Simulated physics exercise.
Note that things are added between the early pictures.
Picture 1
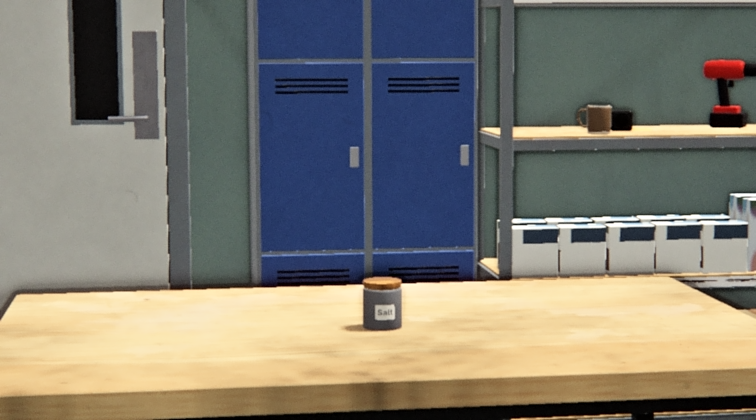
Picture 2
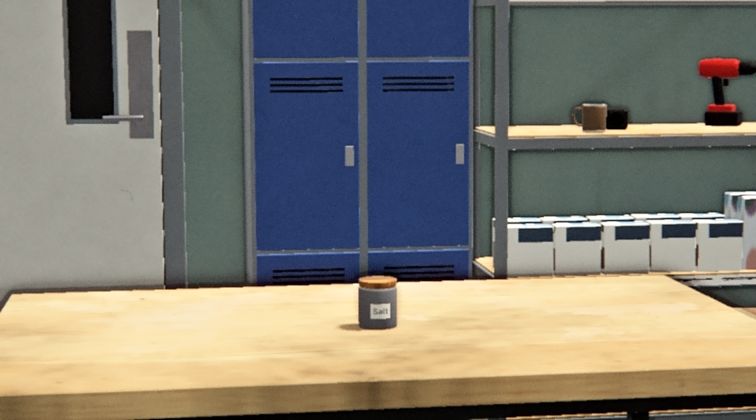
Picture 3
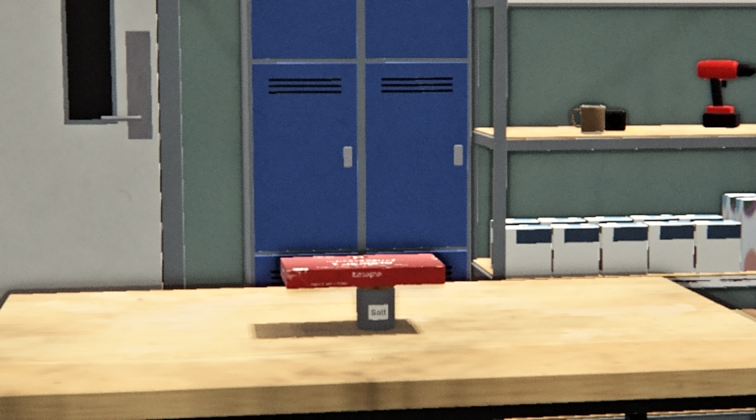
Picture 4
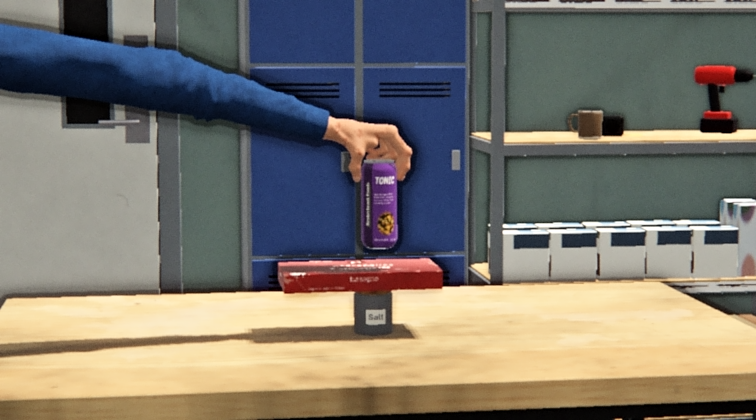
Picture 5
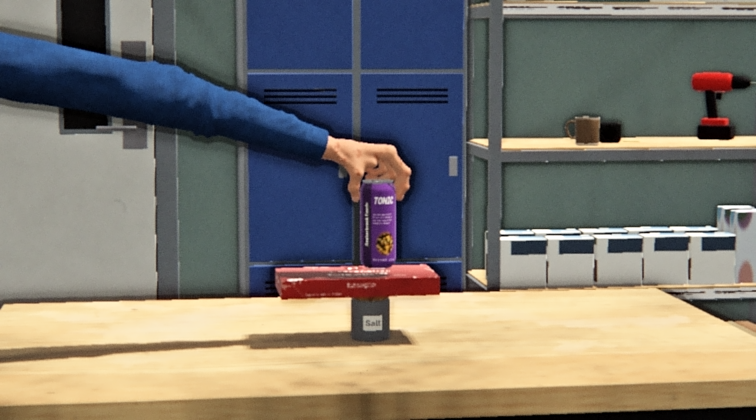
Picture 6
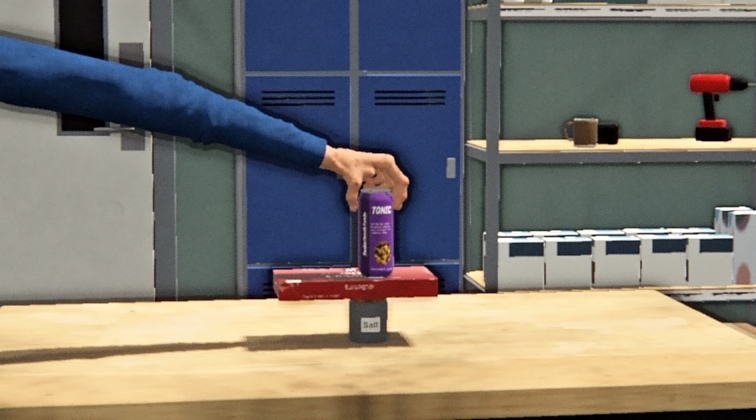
In the video, a small grey jar stands on a wooden table, then a flat red packet appears balanced across its top, and a hand reaching in from the left lowers a purple can onto the packet.
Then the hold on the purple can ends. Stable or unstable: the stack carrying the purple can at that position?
Sure enough, it lasts just fine.
Then, 0.30 s after the last picture, nothing has stirred.
Then, 1.00 s after the last picture, purple can resting near (376, 234).
At rest, all 3 in place. Seen from the same camera at the end, purple can near (376, 234). The stack keeps its balance.
